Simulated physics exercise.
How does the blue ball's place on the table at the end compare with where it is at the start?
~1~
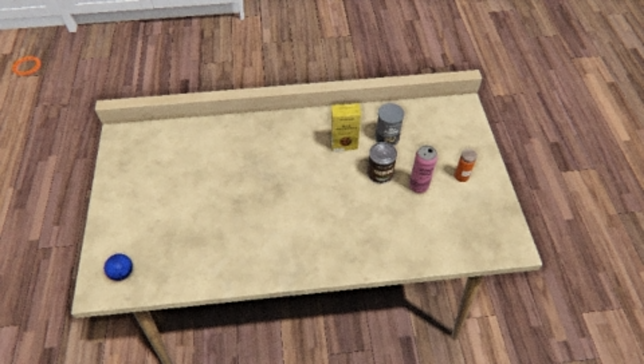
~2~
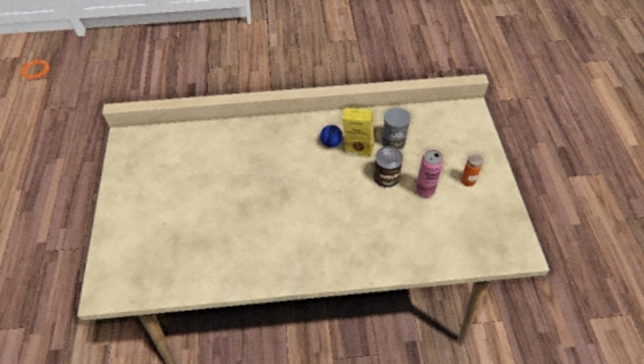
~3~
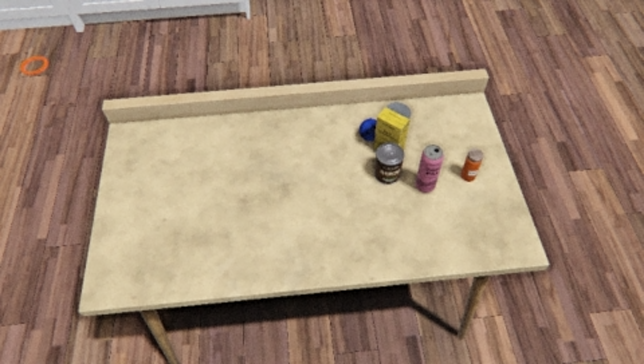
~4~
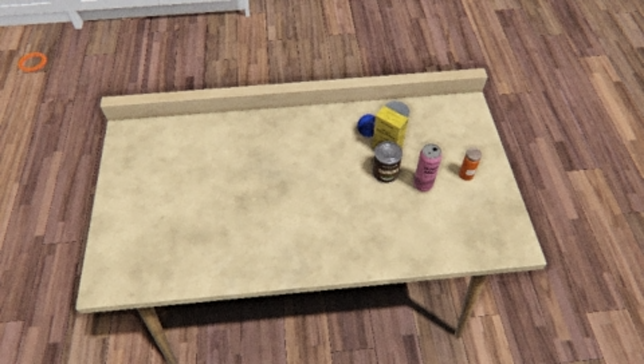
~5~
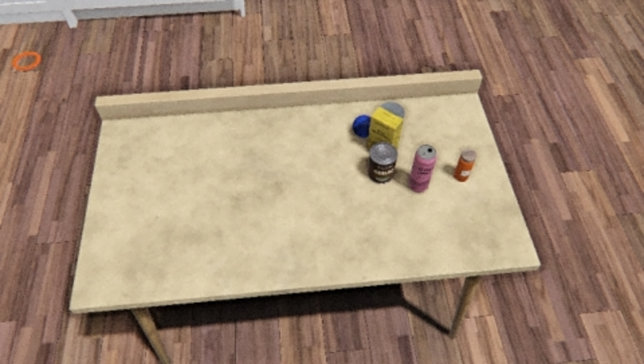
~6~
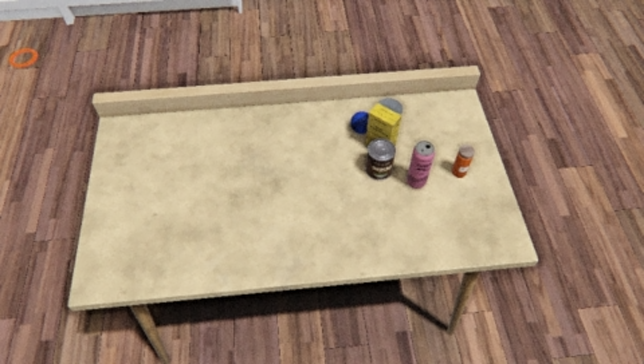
At the start the blue ball is alone near the front left corner of the table, and at the end it rests toward the far side, right of the middle, just left of the yellow packet.
